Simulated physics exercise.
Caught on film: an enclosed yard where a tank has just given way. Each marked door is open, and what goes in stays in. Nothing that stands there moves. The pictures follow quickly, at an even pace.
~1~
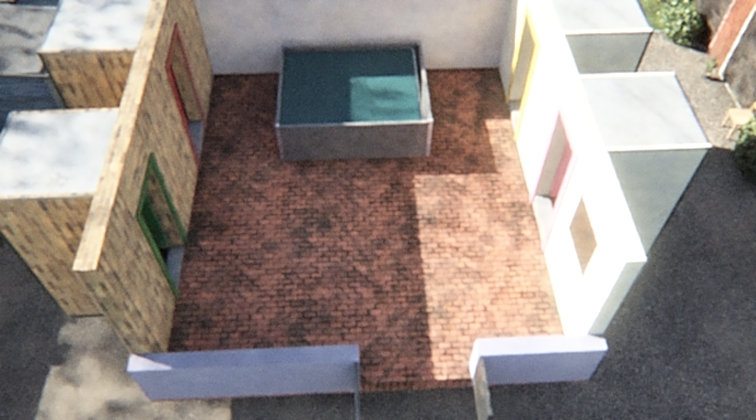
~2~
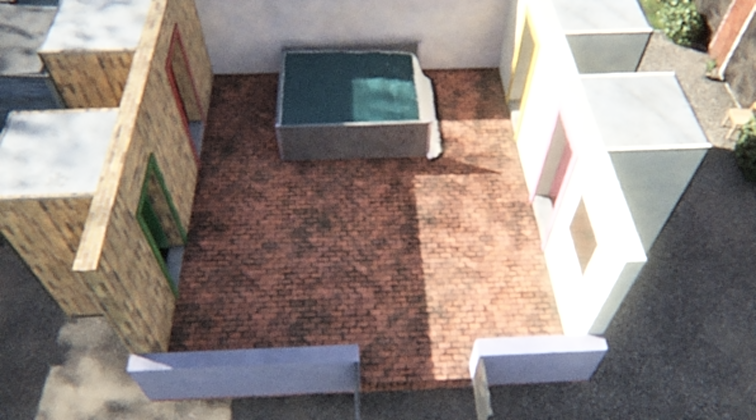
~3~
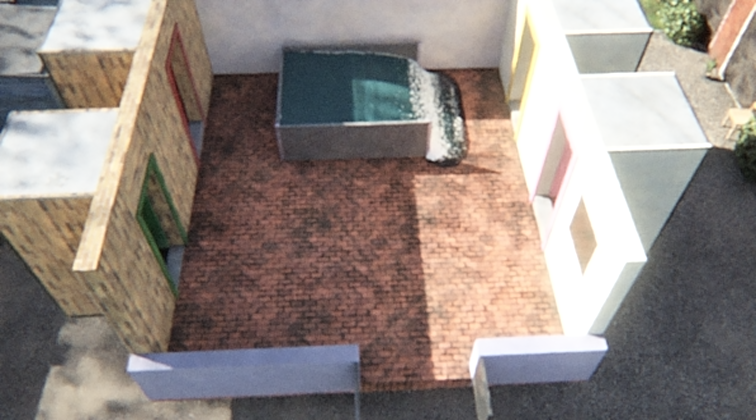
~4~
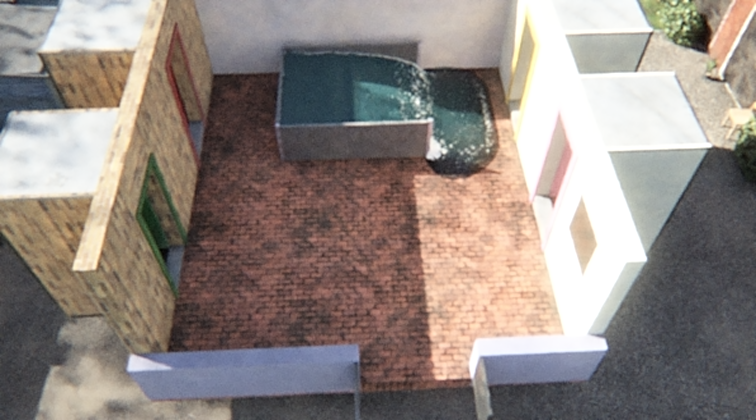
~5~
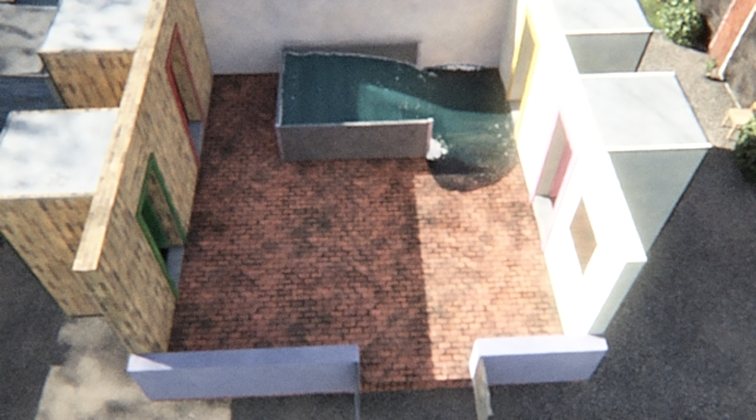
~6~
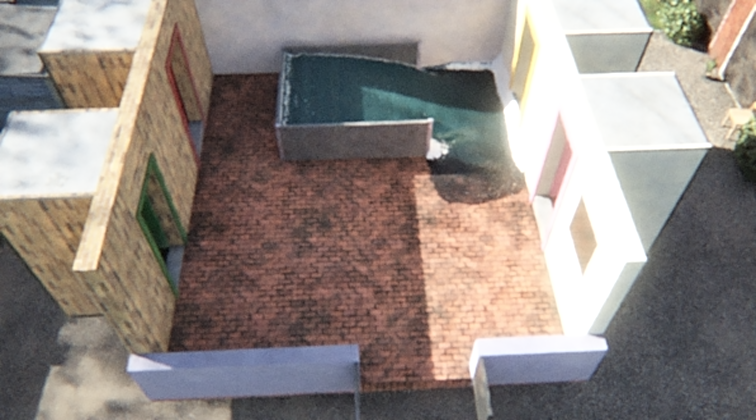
Enclosed brick-paved yard with a grey tank of dark green water bursting at its right end, water spreading across to the right-hand wall.
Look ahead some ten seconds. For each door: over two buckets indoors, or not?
In the end: The yellow door takes more than that; the pink door stays under that; the green door takes more than that; the red door stays under that.
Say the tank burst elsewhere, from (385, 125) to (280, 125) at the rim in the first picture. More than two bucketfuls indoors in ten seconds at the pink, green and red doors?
The pink one is under; the green one goes over; the red one holds.
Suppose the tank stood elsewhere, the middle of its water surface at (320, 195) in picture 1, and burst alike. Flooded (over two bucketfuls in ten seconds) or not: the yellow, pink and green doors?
My reading: Yellow door goes over; pink door floods; green door goes over.
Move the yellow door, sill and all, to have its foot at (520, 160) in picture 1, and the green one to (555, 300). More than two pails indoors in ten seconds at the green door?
My reading: The green door passes that mark.
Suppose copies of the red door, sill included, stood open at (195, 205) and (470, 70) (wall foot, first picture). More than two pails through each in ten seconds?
In turn: Holds, takes more.
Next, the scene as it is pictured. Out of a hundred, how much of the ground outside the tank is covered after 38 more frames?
I make it 75 per cent.
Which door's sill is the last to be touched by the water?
It is the one in green.
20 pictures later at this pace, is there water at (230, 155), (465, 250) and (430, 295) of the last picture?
One after the other: No water, awash, covered.
A moment on, water covers 20 % of the floor; the yellow door far over two buckets in, the pink door wet at the sill, nothing in, the green door not reached, the red door not reached.
Next, water covers 25 % of the floor; the yellow door far over two buckets in, the pink door wet at the sill, nothing in, the green door not reached, the red door not reached.
Then, water covers 50 % of the floor; the yellow door far over two buckets in, the pink door wet at the sill, nothing in, the green door not reached, the red door not reached.
Later, water covers 75 % of the floor; the yellow door far over two buckets in, the pink door wet at the sill, nothing in, the green door wet at the sill, nothing in, the red door wet at the sill, nothing in.
In the end, water covers 95 % of the floor; the yellow door far over two buckets in, the pink door wet at the sill, nothing in, the green door over two buckets in, the red door wet at the sill, nothing in.
